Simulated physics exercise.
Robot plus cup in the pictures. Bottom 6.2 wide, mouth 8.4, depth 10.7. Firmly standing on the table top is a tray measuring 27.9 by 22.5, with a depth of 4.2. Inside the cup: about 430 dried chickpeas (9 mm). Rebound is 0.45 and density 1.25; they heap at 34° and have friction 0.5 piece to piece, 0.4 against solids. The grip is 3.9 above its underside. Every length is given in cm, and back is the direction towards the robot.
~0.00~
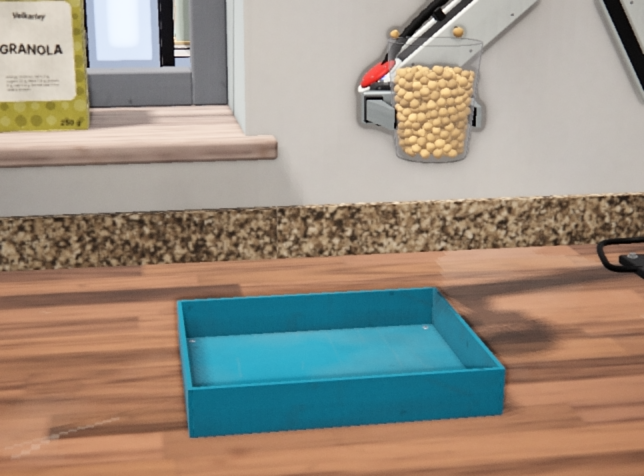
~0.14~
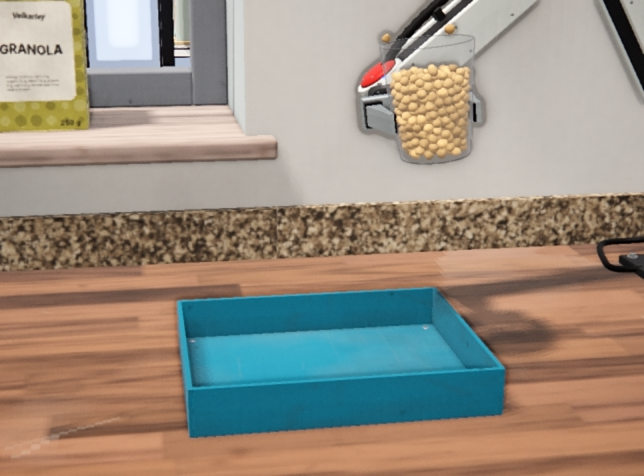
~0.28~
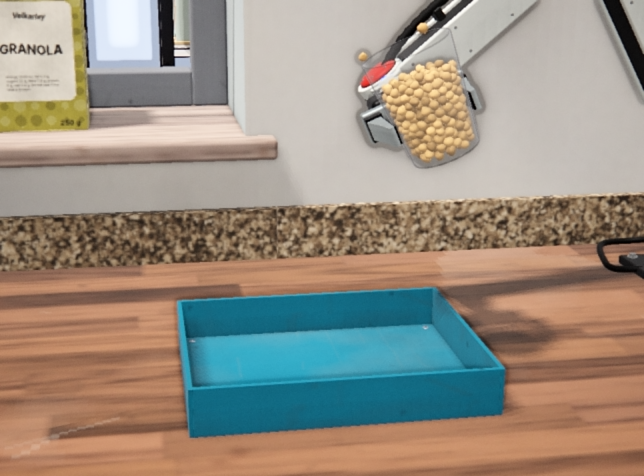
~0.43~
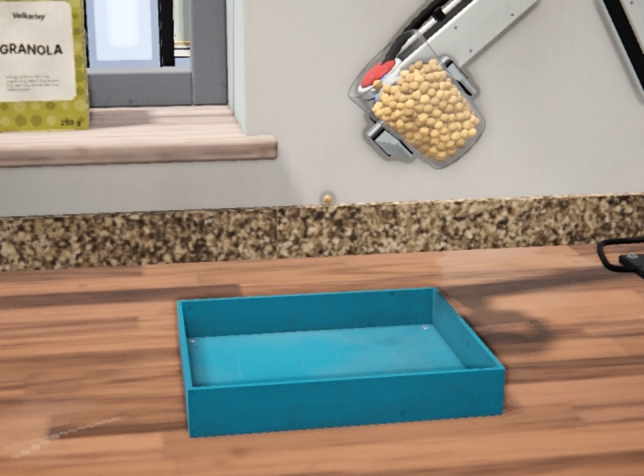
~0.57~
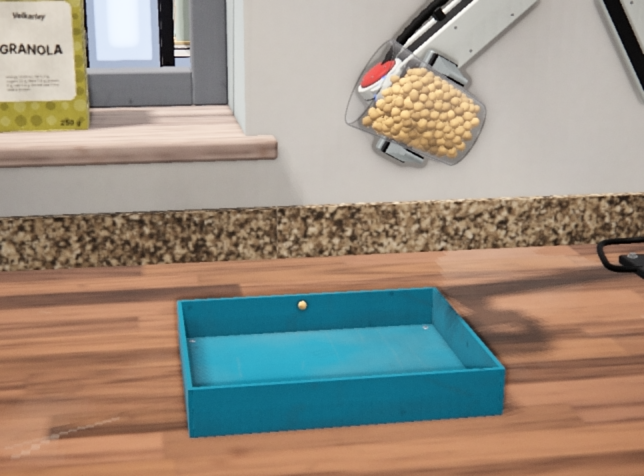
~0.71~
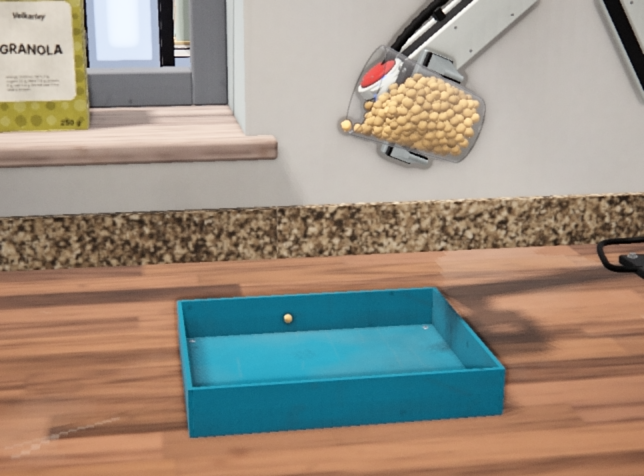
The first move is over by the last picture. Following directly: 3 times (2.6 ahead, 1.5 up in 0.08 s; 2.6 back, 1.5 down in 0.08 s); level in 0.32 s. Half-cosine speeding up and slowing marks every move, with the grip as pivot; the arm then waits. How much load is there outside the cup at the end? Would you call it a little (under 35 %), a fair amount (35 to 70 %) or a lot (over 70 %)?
I would call it a fair amount, 35 to 70 %.
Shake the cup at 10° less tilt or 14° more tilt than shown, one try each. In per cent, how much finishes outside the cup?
It would be around 40 and 90 per cent.
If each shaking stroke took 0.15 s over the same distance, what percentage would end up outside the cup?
Roughly 20 in a hundred.
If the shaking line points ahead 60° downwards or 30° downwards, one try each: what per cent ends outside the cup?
Estimates, in order: 15 % then 25 %.
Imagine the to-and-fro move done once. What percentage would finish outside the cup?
45 per cent.
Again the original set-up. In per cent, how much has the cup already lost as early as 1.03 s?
About 45 per cent so far.
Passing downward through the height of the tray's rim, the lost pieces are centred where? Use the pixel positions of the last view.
Their middle sits near (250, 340).
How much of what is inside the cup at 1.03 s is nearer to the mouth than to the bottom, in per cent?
Something like 80 percent sits in that half.
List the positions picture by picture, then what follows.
In the first frame, cup middle at (433, 101), level; upper third of the load around (433, 84), from x 395 to 470, top at y 30; 433 in the cup.
In the second frame, cup middle at (431, 101), tilted 6° forward; upper third of the load around (432, 84), from x 385 to 465, top at y 30.
In the third frame, cup middle at (427, 103), tilted 23° forward; upper third of the load around (428, 87), from x 365 to 470, top at y 30; 432 in the cup, 1 in flight or on a rim.
In the fourth frame, cup middle at (422, 106), tilted 45° forward; upper third of the load around (424, 90), from x 325 to 475, top at y 65; 432 in the cup, 1 in flight or on a rim.
In the fifth frame, cup middle at (420, 109), tilted 62° forward; upper third of the load around (422, 94), from x 300 to 475, top at y 75; 432 in the cup, 1 in the tray.
In the sixth frame, cup middle at (419, 111), tilted 68° forward; upper third of the load around (424, 99), from x 290 to 475, top at y 80; 432 in the cup, 1 in the tray.
After 1.03 s, tilted 68° forward, highest piece 28 above the table; 241 in the cup, 113 in the tray, 79 in flight or on a rim.
After 1.35 s, tilted 34° forward, highest piece 30 above the table; 233 in the tray, 182 in the cup, 11 on the table or floor, 7 in flight or on a rim.
After 1.71 s, level, highest piece 27 above the table; 239 in the tray, 182 in the cup, 12 on the table or floor.
After 2.76 s, level, highest piece 27 above the table; 239 in the tray, 182 in the cup, 12 on the table or floor.
At rest, 239 in the tray, 182 in the cup, 12 on the table or floor. That is 58 % outside the cup.
